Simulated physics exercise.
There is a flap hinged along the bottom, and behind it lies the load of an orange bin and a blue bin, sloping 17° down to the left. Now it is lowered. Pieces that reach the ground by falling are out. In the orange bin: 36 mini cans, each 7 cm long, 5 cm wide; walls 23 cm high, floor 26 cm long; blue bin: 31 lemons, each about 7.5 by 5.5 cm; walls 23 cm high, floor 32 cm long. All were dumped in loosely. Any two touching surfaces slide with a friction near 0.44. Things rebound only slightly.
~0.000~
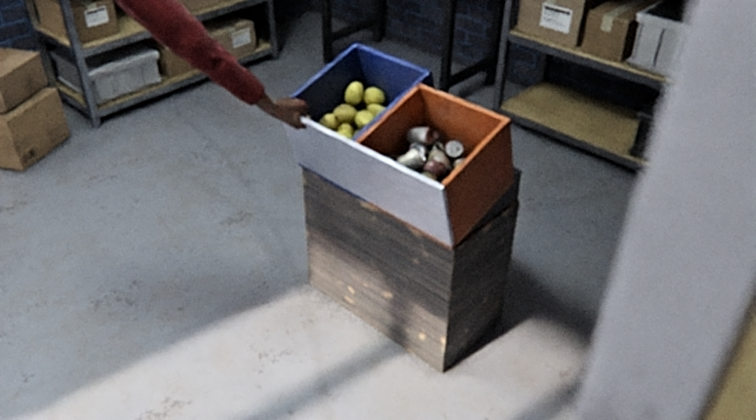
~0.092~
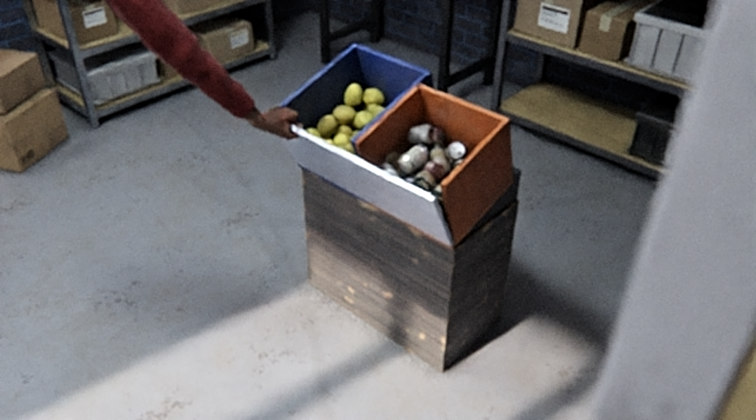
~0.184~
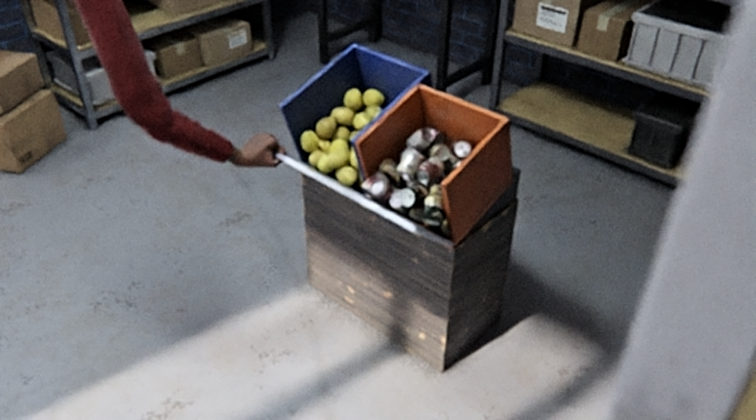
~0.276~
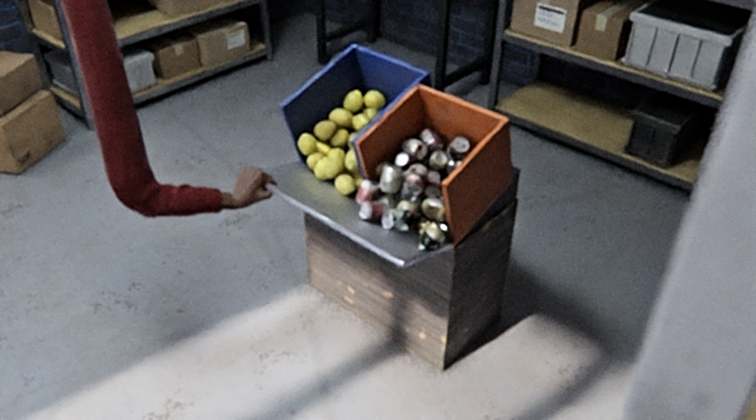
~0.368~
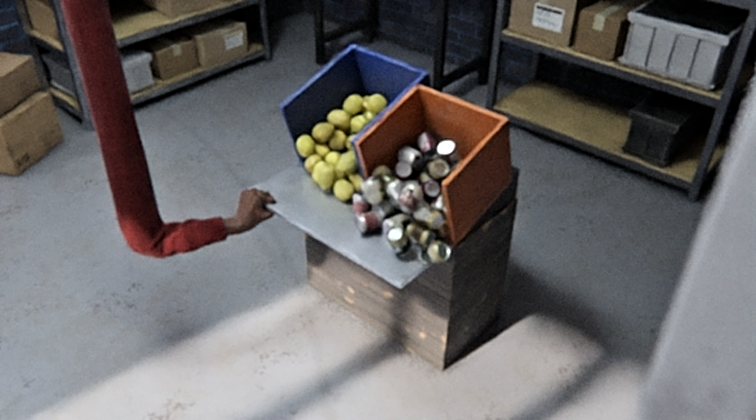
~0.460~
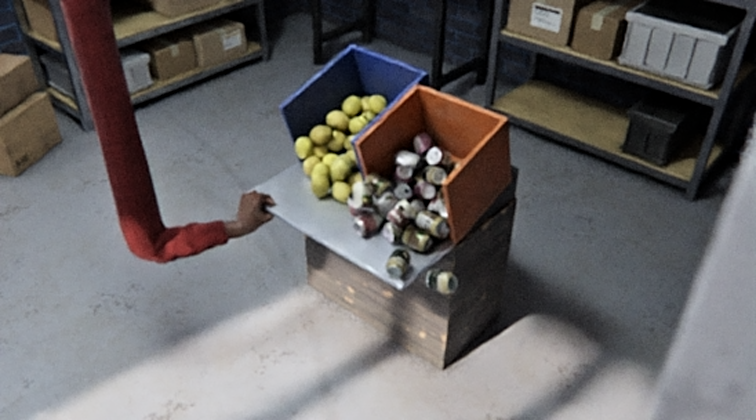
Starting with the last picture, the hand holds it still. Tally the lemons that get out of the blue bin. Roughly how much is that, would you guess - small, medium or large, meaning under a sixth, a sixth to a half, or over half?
Small, under a sixth.
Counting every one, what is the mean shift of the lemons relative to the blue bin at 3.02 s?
Mean shift: About 6 cm, leftward.
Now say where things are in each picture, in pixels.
In the first picture (we follow the rim corner now nearest the camera), blue bin at (352, 141); orange bin at (443, 185); flap open 0°; nothing has dropped clear.
The second picture shows blue bin at (352, 141); flap open 10°.
The third picture shows blue bin at (352, 141); flap open 32°.
The fourth picture shows blue bin at (353, 141); flap open 56°.
The fifth picture shows blue bin at (353, 141); flap open 73°.
The sixth picture shows blue bin at (353, 142); orange bin at (444, 184); flap open 75°; nothing has dropped clear.
After 0.87 s, 1 of 36 out of the orange bin and 0 of 31 out of the blue bin.
After 1.38 s, 4 of 36 out of the orange bin and 0 of 31 out of the blue bin.
After 2.10 s, 6 of 36 out of the orange bin and 0 of 31 out of the blue bin.
Outcome (at 3.02 s), 6 of 36 out of the orange bin and 0 of 31 out of the blue bin. Asked share, 0 of 31, 0 per cent.
